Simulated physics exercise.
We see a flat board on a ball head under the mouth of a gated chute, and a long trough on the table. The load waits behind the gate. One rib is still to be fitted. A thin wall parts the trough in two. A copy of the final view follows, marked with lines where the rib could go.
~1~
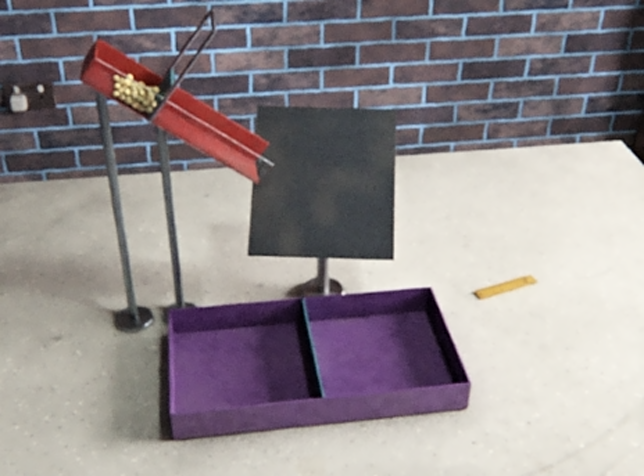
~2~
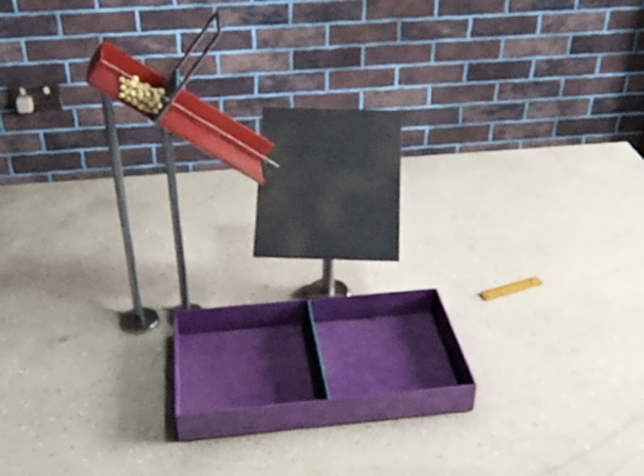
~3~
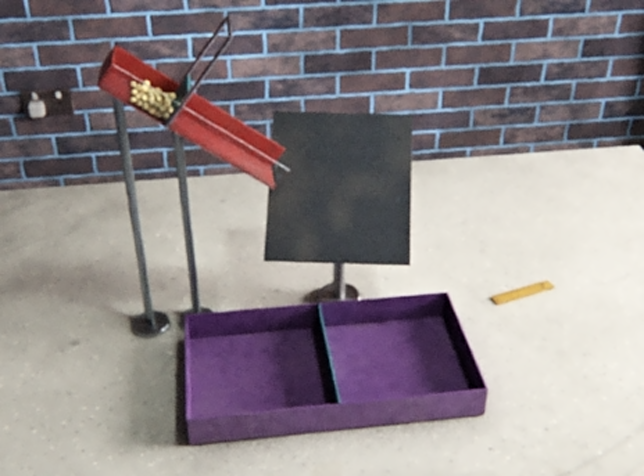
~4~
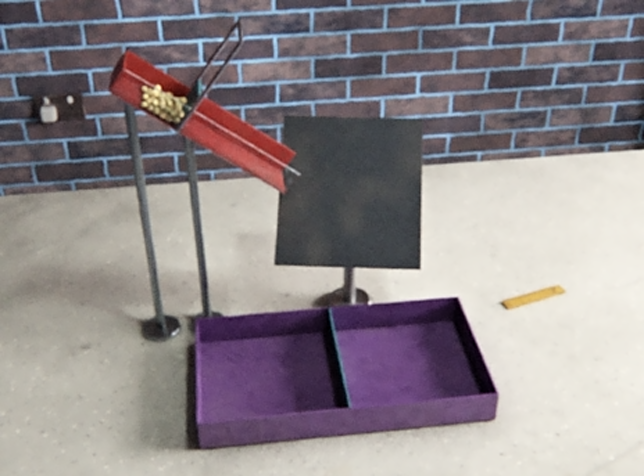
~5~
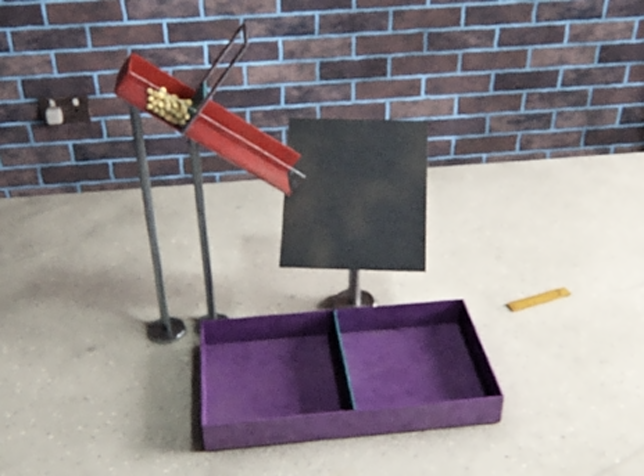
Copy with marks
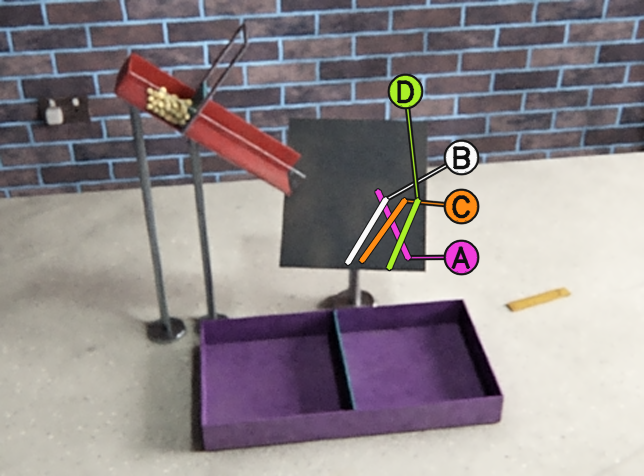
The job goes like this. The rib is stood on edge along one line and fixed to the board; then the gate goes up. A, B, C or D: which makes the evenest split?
Go for C.
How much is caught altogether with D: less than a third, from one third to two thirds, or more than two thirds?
More than two thirds.
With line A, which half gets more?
Right.
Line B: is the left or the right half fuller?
Left.
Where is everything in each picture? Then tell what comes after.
In the first frame, load behind the gate at (139, 89), soya beans; lip of the chute at (256, 173), sloping fairly steeply.
In the second frame, middle of the board at (329, 181), tilted fairly steeply; middle of its low edge at (326, 259); of its high edge at (332, 109).
In the third frame, front corners of the trough at (187, 419) and (487, 389); front end of its middle wall at (340, 404); gate still shut at (186, 88).
In the fourth frame, middle of the load at (167, 100); lip at (283, 182).
In the fifth frame, middle of the load at (172, 102); lip at (288, 185).
On the marked copy, line A from (378, 191) to (408, 257); line B from (385, 199) to (348, 262); line C from (404, 200) to (362, 260); line D from (417, 200) to (389, 267).
With A, of what is caught, a small part in the left half, most in the right.
With B, of what is caught, nearly all in the left half, a stray few in the right.
With C, of what is caught, about two thirds in the left half, about a third in the right.
With D, of what is caught, about a quarter in the left half, most in the right.
